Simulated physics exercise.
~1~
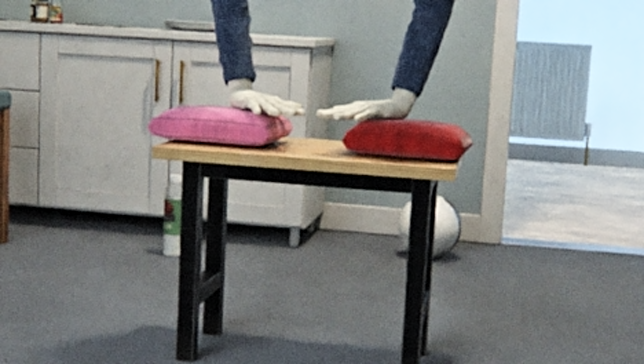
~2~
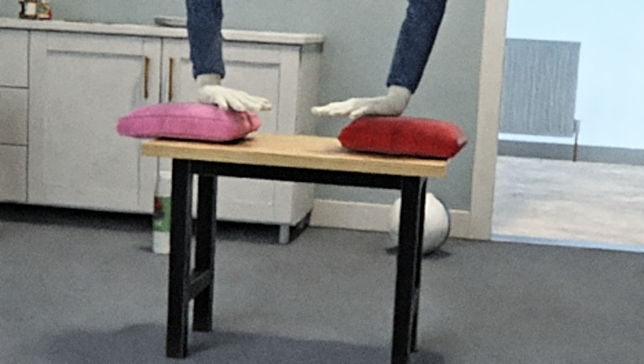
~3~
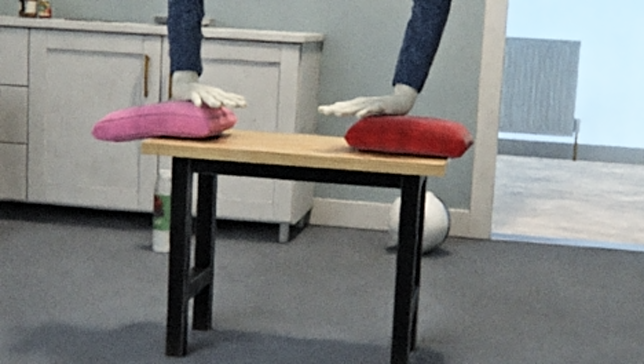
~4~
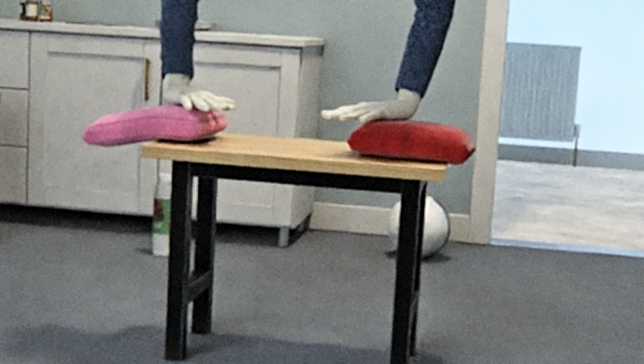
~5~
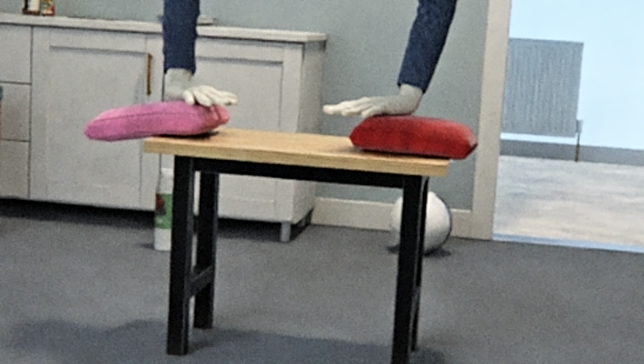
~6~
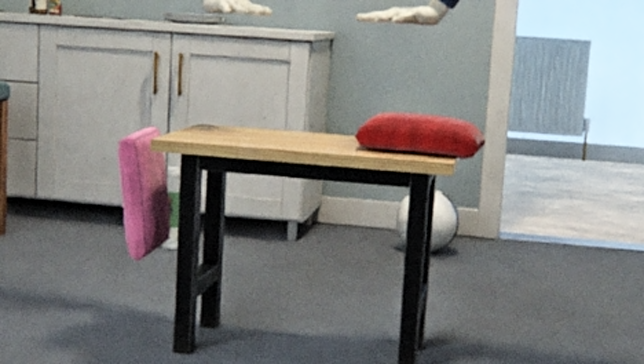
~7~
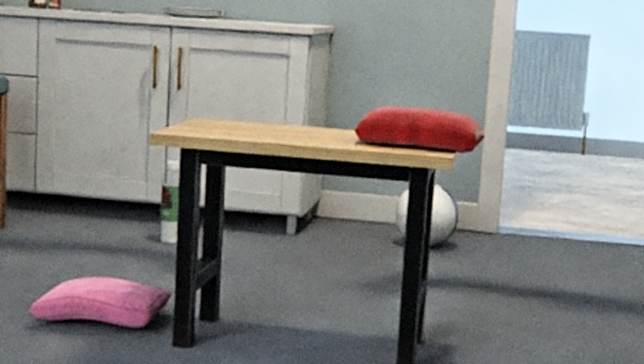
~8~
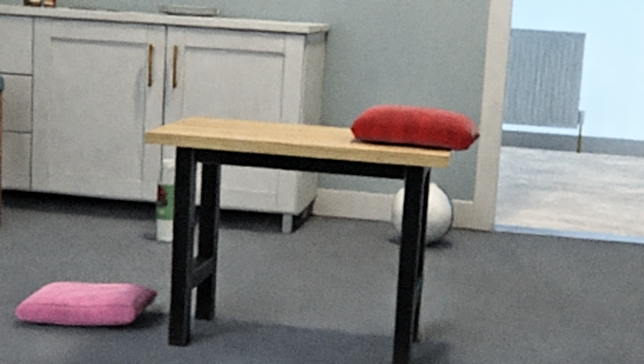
On a low table, hands sliding pink and red cushions apart, then lifting away as the pink one drops to the floor.
